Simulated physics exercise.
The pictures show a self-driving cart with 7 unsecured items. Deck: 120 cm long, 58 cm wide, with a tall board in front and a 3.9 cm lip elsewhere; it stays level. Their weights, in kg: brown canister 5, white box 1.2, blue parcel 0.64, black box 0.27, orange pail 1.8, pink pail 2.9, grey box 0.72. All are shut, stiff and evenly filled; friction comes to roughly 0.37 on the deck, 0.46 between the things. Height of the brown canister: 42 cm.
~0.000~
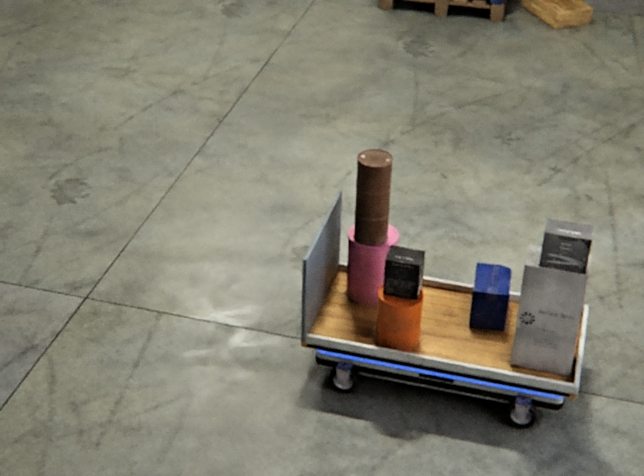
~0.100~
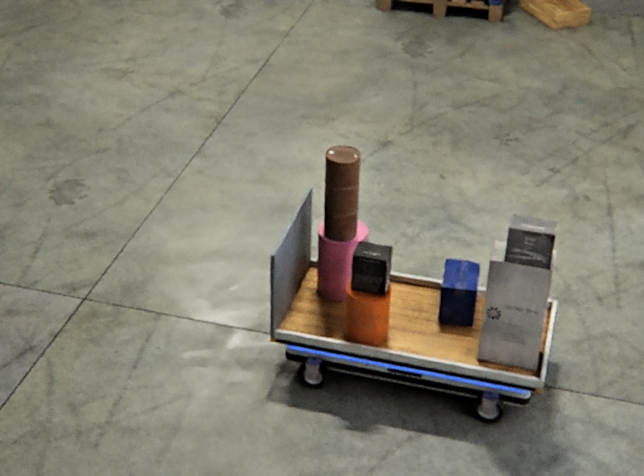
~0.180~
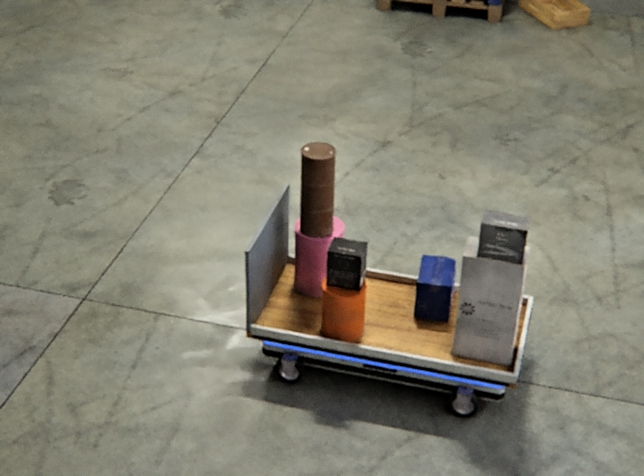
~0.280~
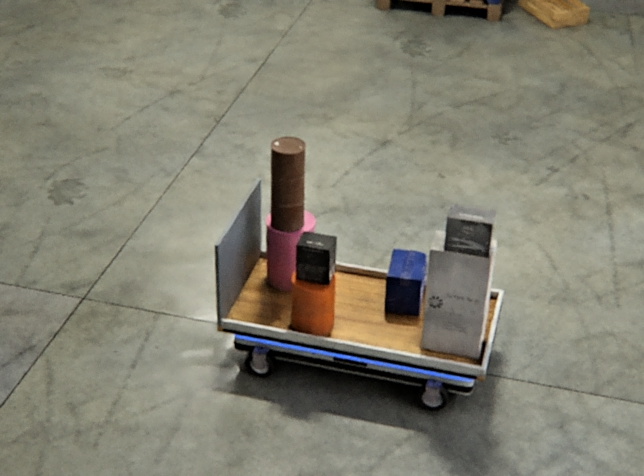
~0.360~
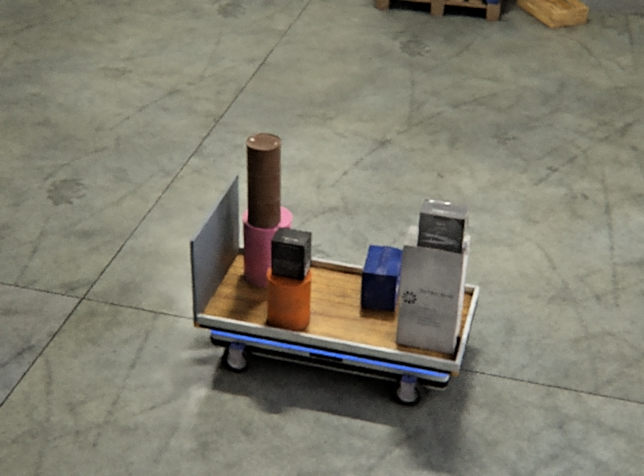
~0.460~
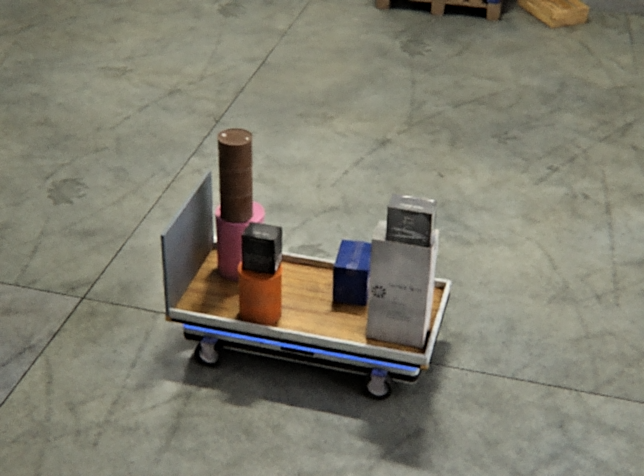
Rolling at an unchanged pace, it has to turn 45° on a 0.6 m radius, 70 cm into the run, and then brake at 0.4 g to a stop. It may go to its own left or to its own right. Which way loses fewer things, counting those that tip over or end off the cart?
The load fares better going left.
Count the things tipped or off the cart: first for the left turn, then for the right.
Turning left 4, turning right 5.
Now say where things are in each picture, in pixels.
Cart 0 cm along; brown canister (373, 198); white box (550, 312), in the first picture.
Cart 14 cm along; orange pail (368, 312); pink pail (342, 259), in the second picture.
Cart 25 cm along; grey box (504, 237); blue parcel (435, 288), in the third picture.
Cart 39 cm along; black box (316, 258); orange pail (313, 301), in the fourth picture.
Cart 50 cm along; grey box (443, 226), in the fifth picture.
Cart 64 cm along; brown canister (236, 176); white box (402, 285), in the sixth picture.
Turning left. At 0.76 s, cart 106 cm along, turned 21°; brown canister now off the cart; pink pail 22° off upright; black box moved 15 cm.
After 1.56 s, cart 172 cm along, turned 45°, stopped; white box 7° off upright near (191, 313); black box on its side; pink pail 34° off upright.
After 2.26 s, cart 172 cm along, turned 45°, stopped; white box and grey box now off the cart; black box on its side; orange pail moved 16 cm.
In the end (3.3 s), off the cart, brown canister, white box and grey box; toppled on the deck, black box; not toppled but over 10 cm from the start, orange pail and pink pail; the last one under 10 cm from the start. In the last view, white box near (204, 413).
Turning right instead, brown canister, white box, black box, pink pail and grey box tipped over or off the cart, 5 of 7 in all.
